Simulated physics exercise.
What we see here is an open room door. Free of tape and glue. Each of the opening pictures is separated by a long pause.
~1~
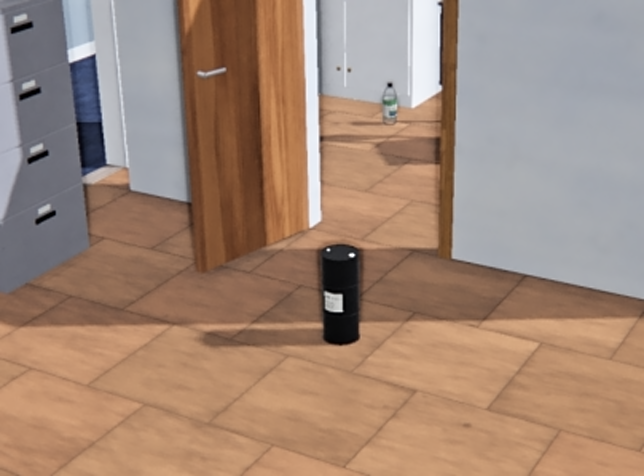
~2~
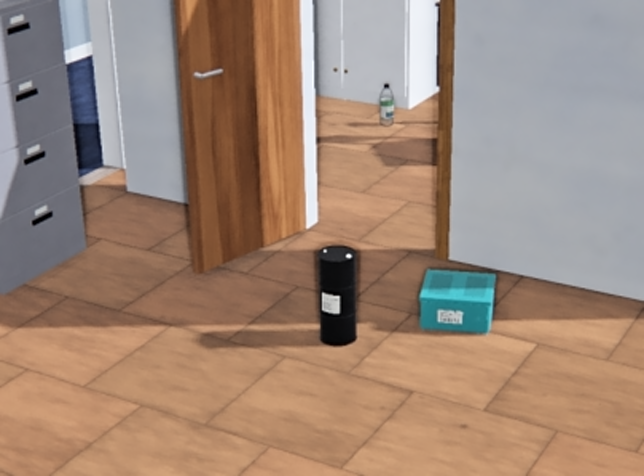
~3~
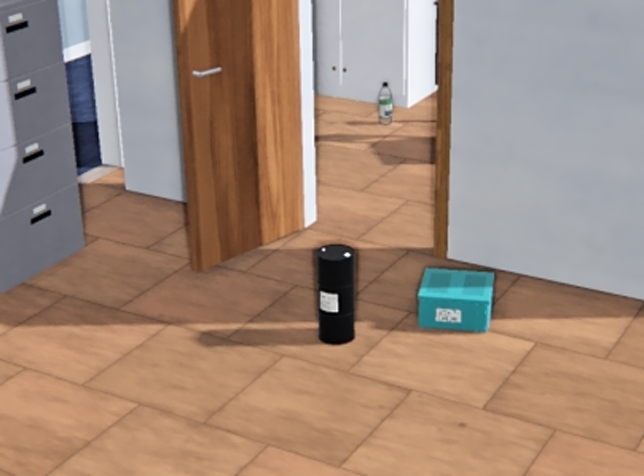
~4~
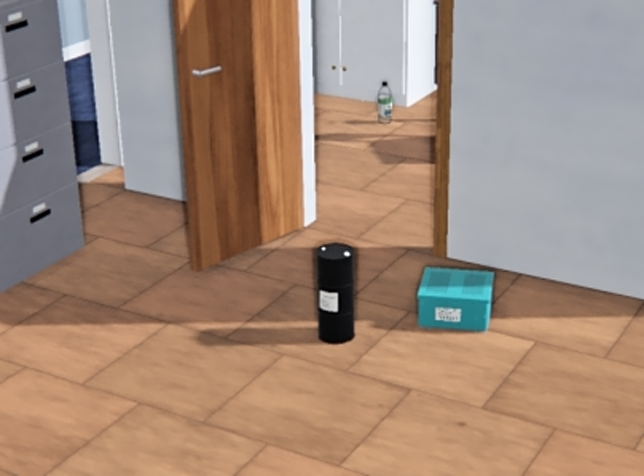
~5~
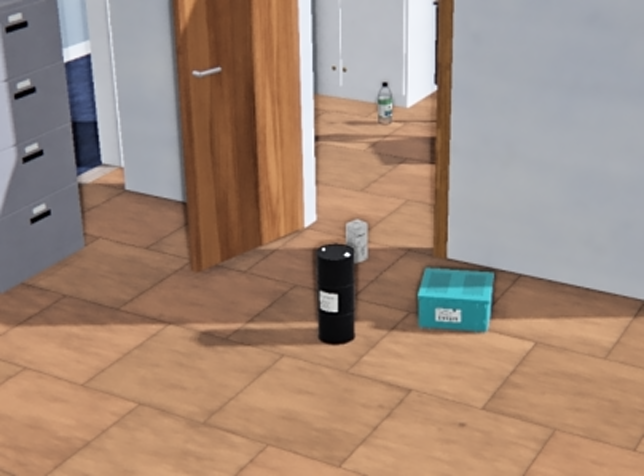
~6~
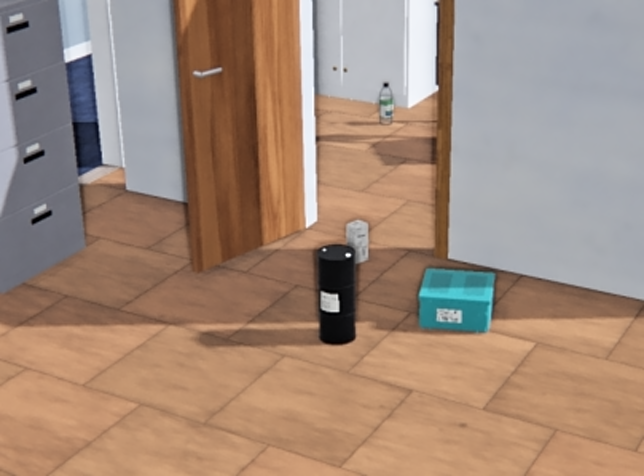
In the video, a wooden door stands wide open behind a black canister on a tiled floor; a turquoise tote appears to its right, then a small pale container appears behind the canister, while the door stays still.
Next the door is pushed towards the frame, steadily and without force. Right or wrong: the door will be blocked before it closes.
Wrong.
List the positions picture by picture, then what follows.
The first picture shows door wide open and still; black canister (341, 295).
The second picture shows door wide open and still; black canister (338, 296); turquoise tote (458, 302).
The third picture shows door wide open and still; black canister (336, 295); turquoise tote (456, 301).
The fourth picture shows door wide open and still; black canister (336, 294); turquoise tote (456, 300).
The fifth picture shows door wide open and still; black canister (336, 295); turquoise tote (456, 300).
The sixth picture shows door wide open and still; white carton (358, 242); black canister (337, 295).
Then, 1.40 s later than the last frame, open by 56°.
Then, 2.10 s later than the last frame, open by 19°; white carton moved about its own width near (376, 237).
When it is over, open by 0°; moved from the start, white carton; the other 2 as before. End places, in pixels of the last picture, white carton near (397, 224).
